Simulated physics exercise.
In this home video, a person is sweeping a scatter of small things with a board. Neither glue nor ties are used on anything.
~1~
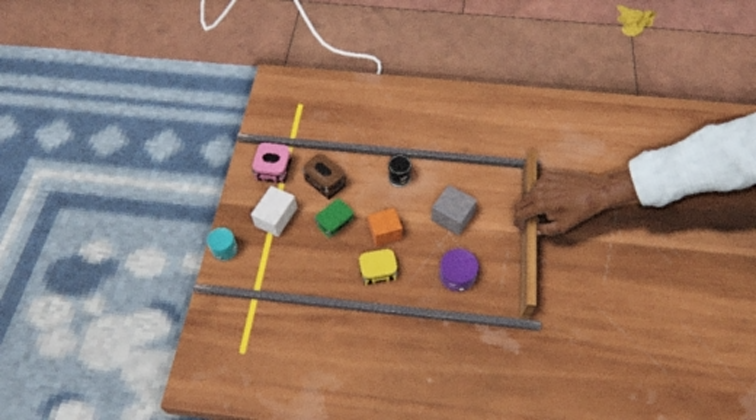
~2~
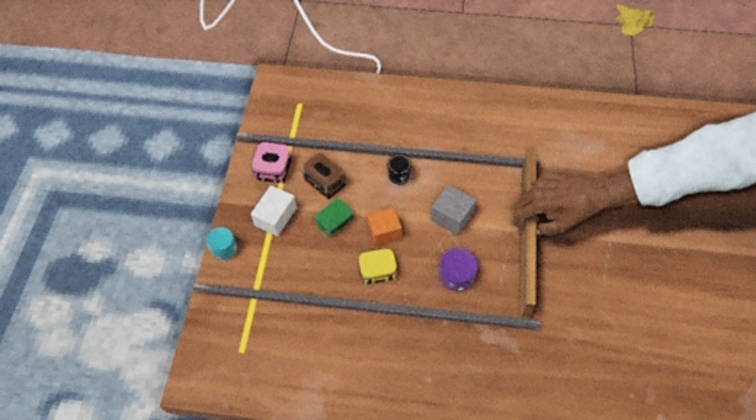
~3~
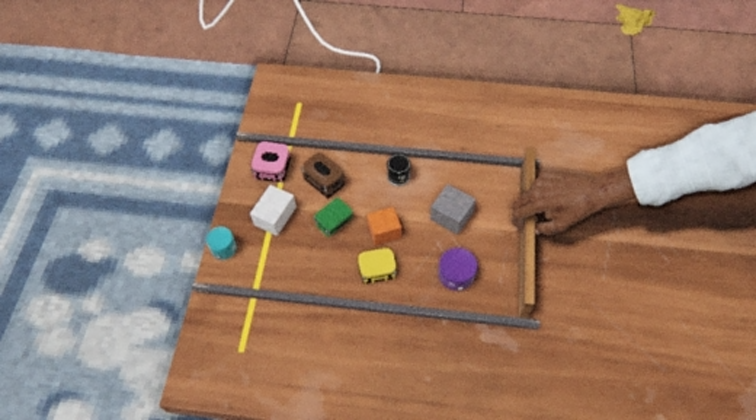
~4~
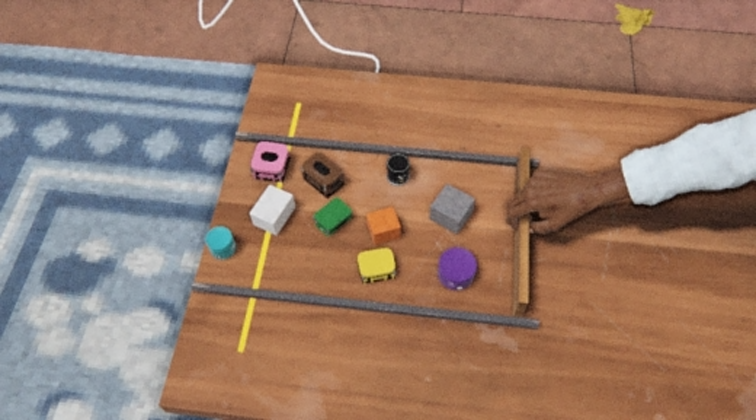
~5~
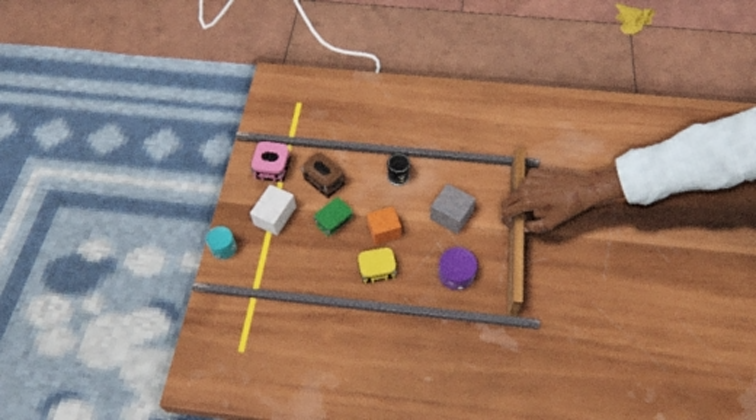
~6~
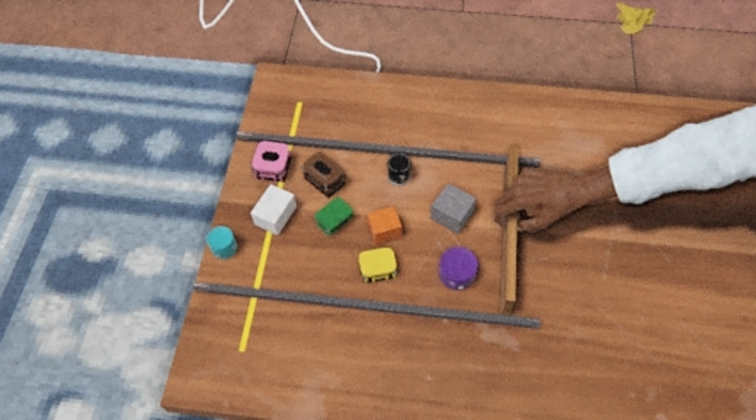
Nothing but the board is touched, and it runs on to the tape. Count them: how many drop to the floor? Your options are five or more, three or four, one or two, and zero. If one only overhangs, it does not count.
My pick is one or two.
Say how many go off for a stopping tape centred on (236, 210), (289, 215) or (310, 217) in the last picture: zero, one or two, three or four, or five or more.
Five or more; none at all; none.
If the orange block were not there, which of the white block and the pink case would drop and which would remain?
So the white block goes off the edge and the pink case goes off the edge.
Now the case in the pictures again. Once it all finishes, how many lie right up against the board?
Counting them up gives 4.
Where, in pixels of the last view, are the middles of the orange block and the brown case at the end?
Near (256, 221) and (249, 165).
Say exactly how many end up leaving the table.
A count of exactly 2.
Early on, none off yet; turquoise tub at rest near (222, 243); pink case at rest near (272, 162); white block at rest near (274, 210).
A while later, none off yet; turquoise tub at rest near (222, 243); pink case travelled about its own width near (251, 161); white block travelled about its own width near (237, 205).
Finally, the number that fall off is one or two; lost, white block and pink case.
